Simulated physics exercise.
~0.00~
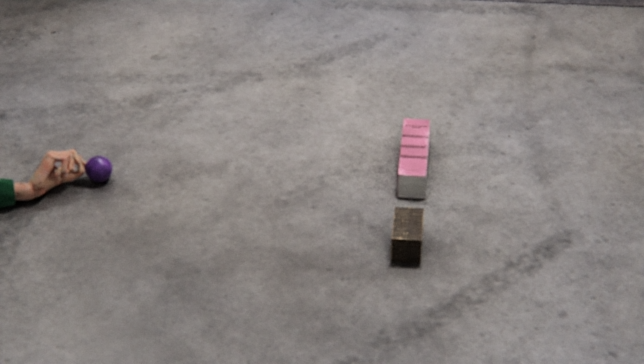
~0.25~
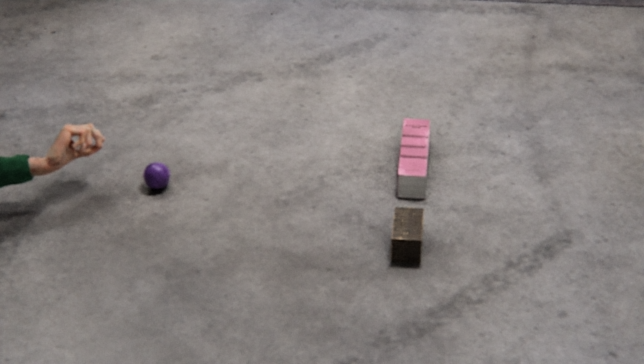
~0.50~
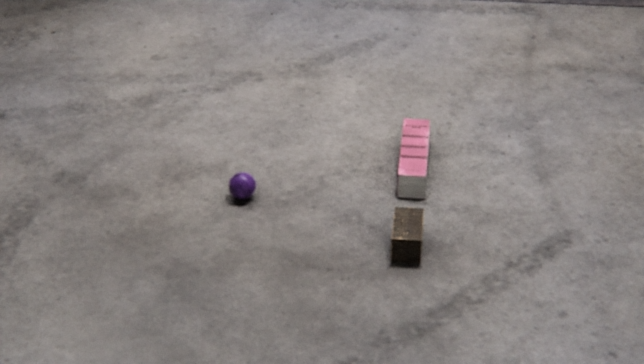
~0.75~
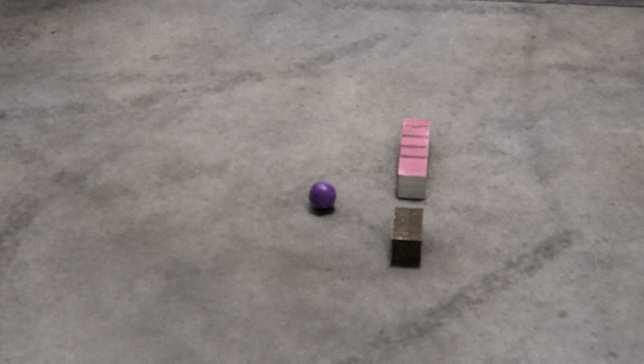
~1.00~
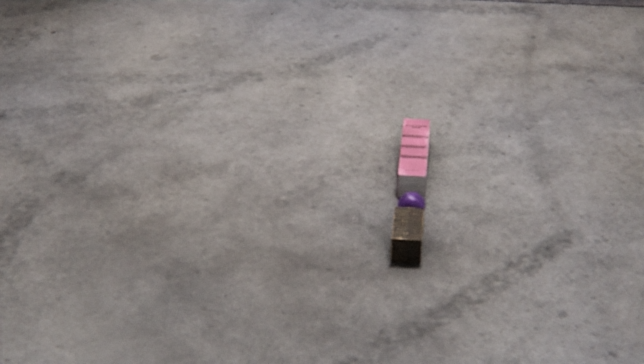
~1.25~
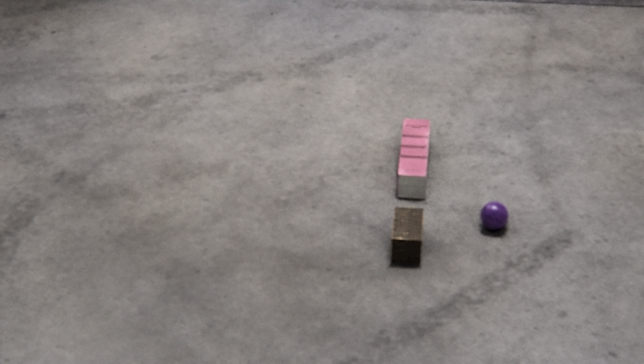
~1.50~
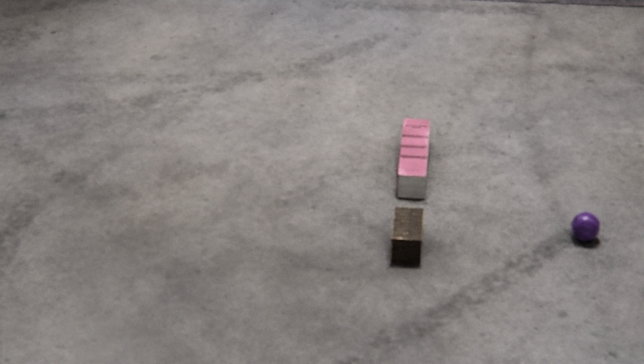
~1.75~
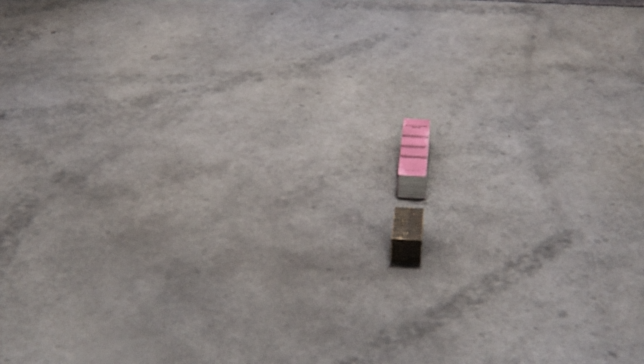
On a grey, stained floor, a hand let go of a small round purple thing and drew back as it rolled right. It passed between a pink object and a dark block, which both stayed put, and rolled on out of view.
